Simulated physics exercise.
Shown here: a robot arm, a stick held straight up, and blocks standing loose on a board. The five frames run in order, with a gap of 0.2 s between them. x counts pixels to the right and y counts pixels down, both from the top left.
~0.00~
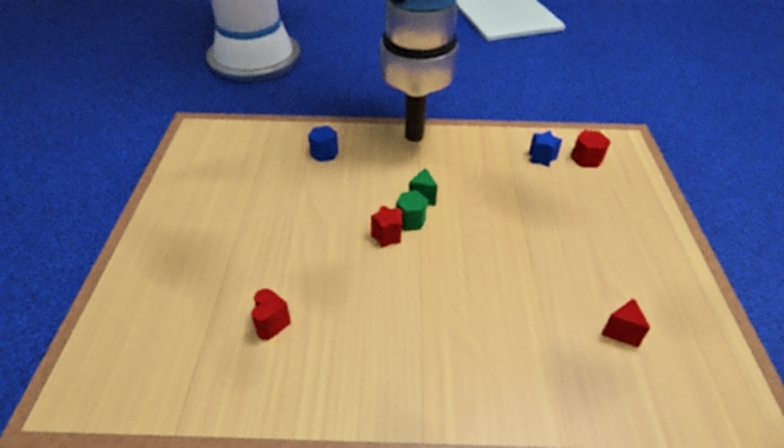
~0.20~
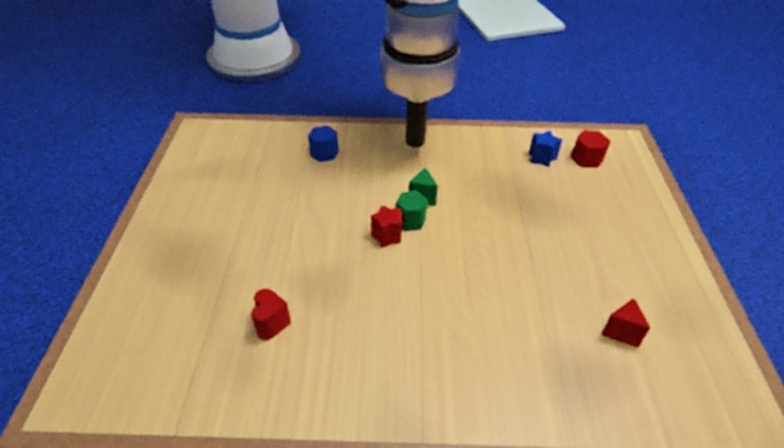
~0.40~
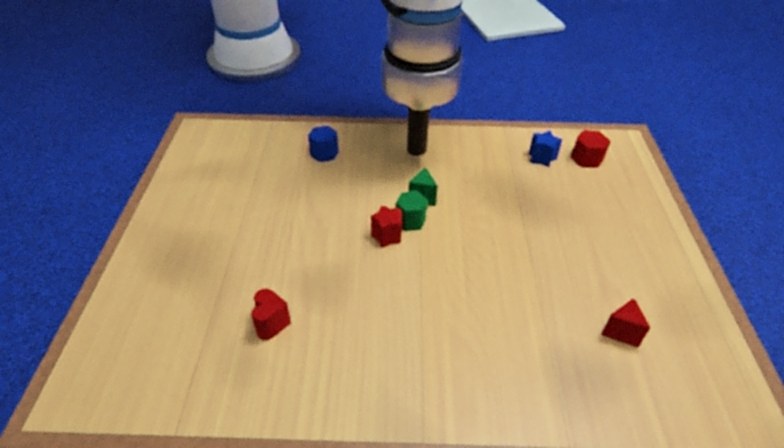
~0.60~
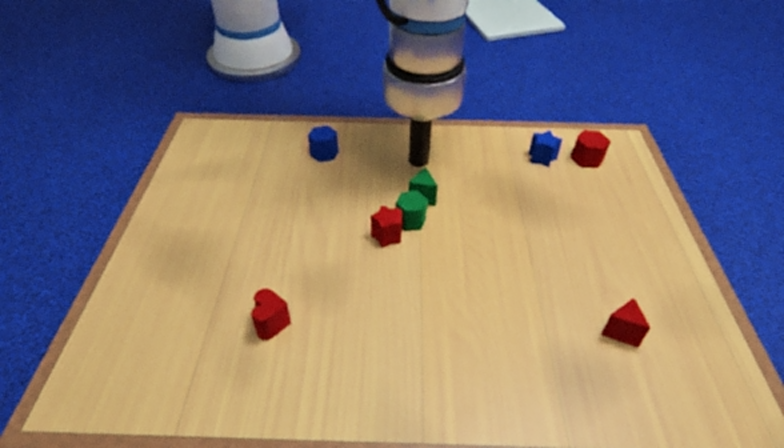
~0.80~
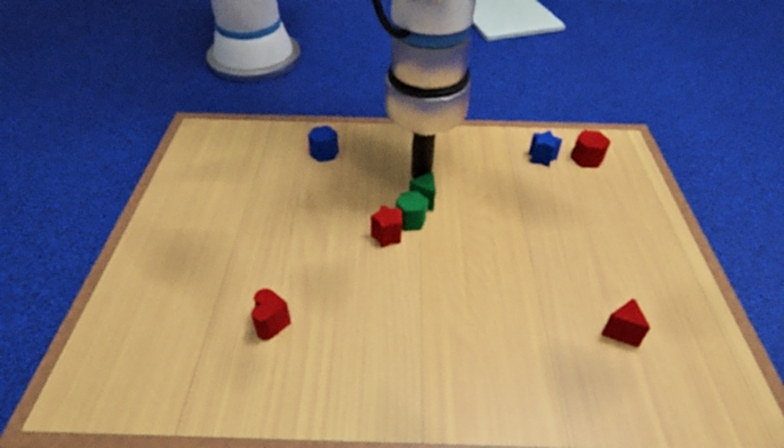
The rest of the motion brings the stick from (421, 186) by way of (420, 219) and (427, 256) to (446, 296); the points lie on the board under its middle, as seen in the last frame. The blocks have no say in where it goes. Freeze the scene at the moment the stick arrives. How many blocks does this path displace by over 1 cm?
My guess is at least three.
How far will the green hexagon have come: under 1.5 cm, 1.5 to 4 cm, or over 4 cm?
Once the path ends, it will sit over 4 cm from where it is now.
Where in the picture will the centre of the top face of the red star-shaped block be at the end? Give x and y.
Expect it around (372, 224).
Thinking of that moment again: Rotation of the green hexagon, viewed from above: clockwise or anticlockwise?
The green hexagon rotates clockwise.
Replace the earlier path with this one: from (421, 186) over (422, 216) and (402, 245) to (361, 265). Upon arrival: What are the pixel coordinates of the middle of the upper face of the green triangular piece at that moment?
Answer: (441, 211).
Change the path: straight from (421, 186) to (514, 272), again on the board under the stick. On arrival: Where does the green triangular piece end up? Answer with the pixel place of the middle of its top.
The middle of its top is at (440, 206).
The first path, step by step. One third of the way, stick (421, 208); red star-shaped block (378, 221), turned 20° clockwise; green hexagon (409, 214), turned 30° clockwise; green triangular piece (442, 207).
Two thirds of the way, stick (428, 245); red star-shaped block (372, 224), turned 40° clockwise; green hexagon (401, 237), turned 85° clockwise; green triangular piece (446, 216), turned 65° anticlockwise.
At the end, stick (448, 285); red star-shaped block (372, 224), turned 40° clockwise; green hexagon (401, 237), turned 85° clockwise; green triangular piece (446, 216), turned 65° anticlockwise.
